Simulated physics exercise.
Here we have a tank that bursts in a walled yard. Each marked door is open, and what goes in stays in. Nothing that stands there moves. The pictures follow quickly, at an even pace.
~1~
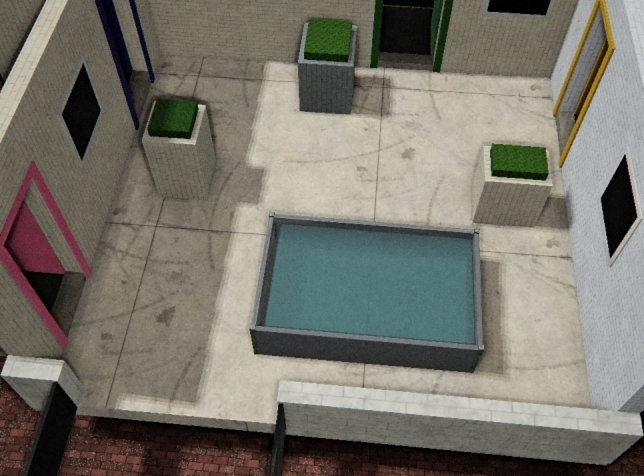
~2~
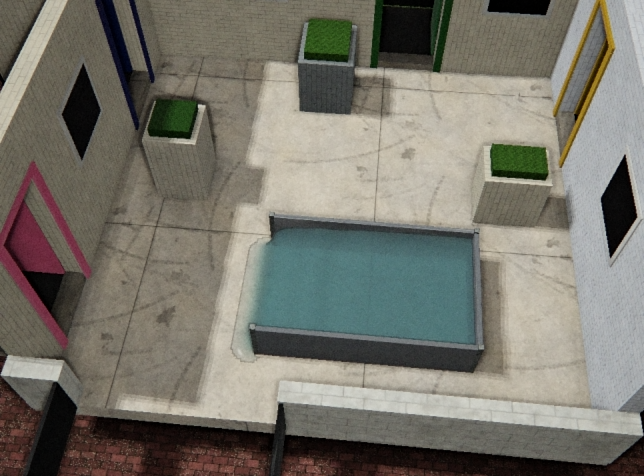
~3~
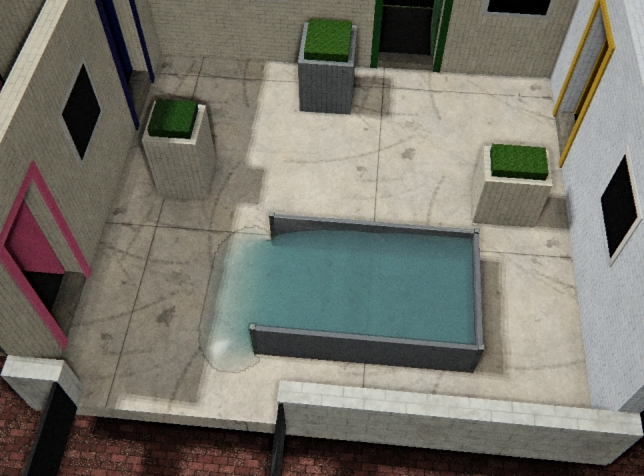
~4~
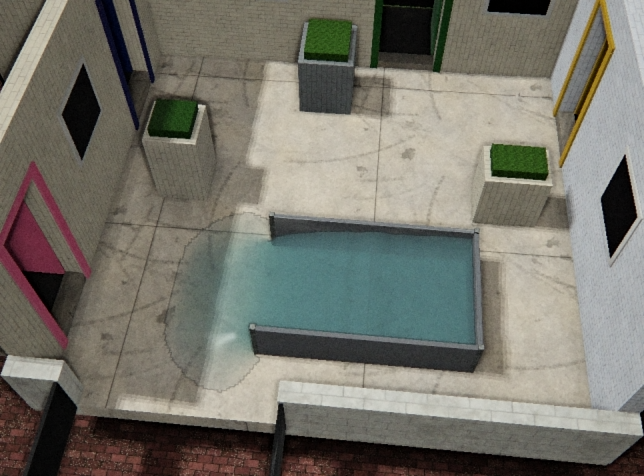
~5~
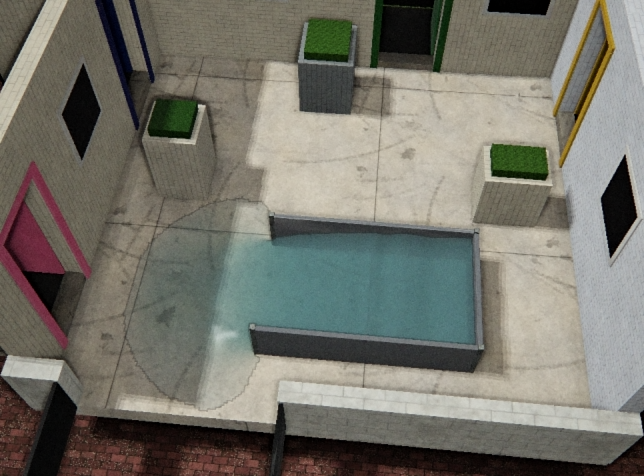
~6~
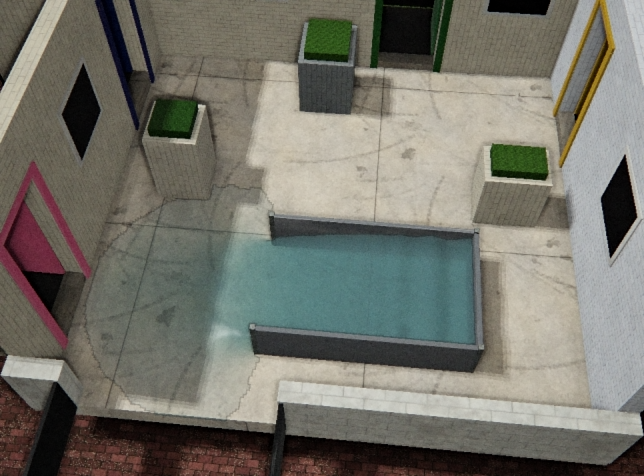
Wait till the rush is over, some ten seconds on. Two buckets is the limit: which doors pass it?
The green door admits no more than that; the yellow door admits no more than that; the pink door lets in a lot; the blue door admits no more than that.
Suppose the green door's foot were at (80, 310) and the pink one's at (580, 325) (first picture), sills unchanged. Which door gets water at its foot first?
I say the door marked green.
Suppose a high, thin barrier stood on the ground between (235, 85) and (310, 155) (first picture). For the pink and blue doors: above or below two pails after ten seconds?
My reading: The pink door lets more in, the blue door holds.
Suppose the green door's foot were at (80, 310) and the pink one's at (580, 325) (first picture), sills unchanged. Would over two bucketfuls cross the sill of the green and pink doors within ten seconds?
My reading: The green door lets more in; the pink door stays under.
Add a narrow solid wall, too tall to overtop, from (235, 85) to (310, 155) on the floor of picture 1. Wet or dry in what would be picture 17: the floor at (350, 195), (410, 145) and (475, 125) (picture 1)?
As listed: Clear, clear, free of water.
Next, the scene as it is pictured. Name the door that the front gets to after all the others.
The yellow one.
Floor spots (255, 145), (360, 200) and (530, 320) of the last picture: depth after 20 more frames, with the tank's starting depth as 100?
Roughly 2, 0 and 0 per cent, in turn.
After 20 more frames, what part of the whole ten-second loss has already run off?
Close to 45 %.
A moment on, water covers 25 % of the floor; the green door not reached, the yellow door not reached, the pink door over two buckets in, the blue door not reached.
Next, water covers 30 % of the floor; the green door not reached, the yellow door not reached, the pink door far over two buckets in, the blue door wet at the sill, nothing in.
Then, water covers 35 % of the floor; the green door not reached, the yellow door not reached, the pink door far over two buckets in, the blue door wet at the sill, nothing in.
Later, water covers 55 % of the floor; the green door wet at the sill, nothing in, the yellow door not reached, the pink door far over two buckets in, the blue door wet at the sill, nothing in.
In the end, water covers 75 % of the floor; the green door wet at the sill, nothing in, the yellow door wet at the sill, nothing in, the pink door far over two buckets in, the blue door wet at the sill, nothing in.
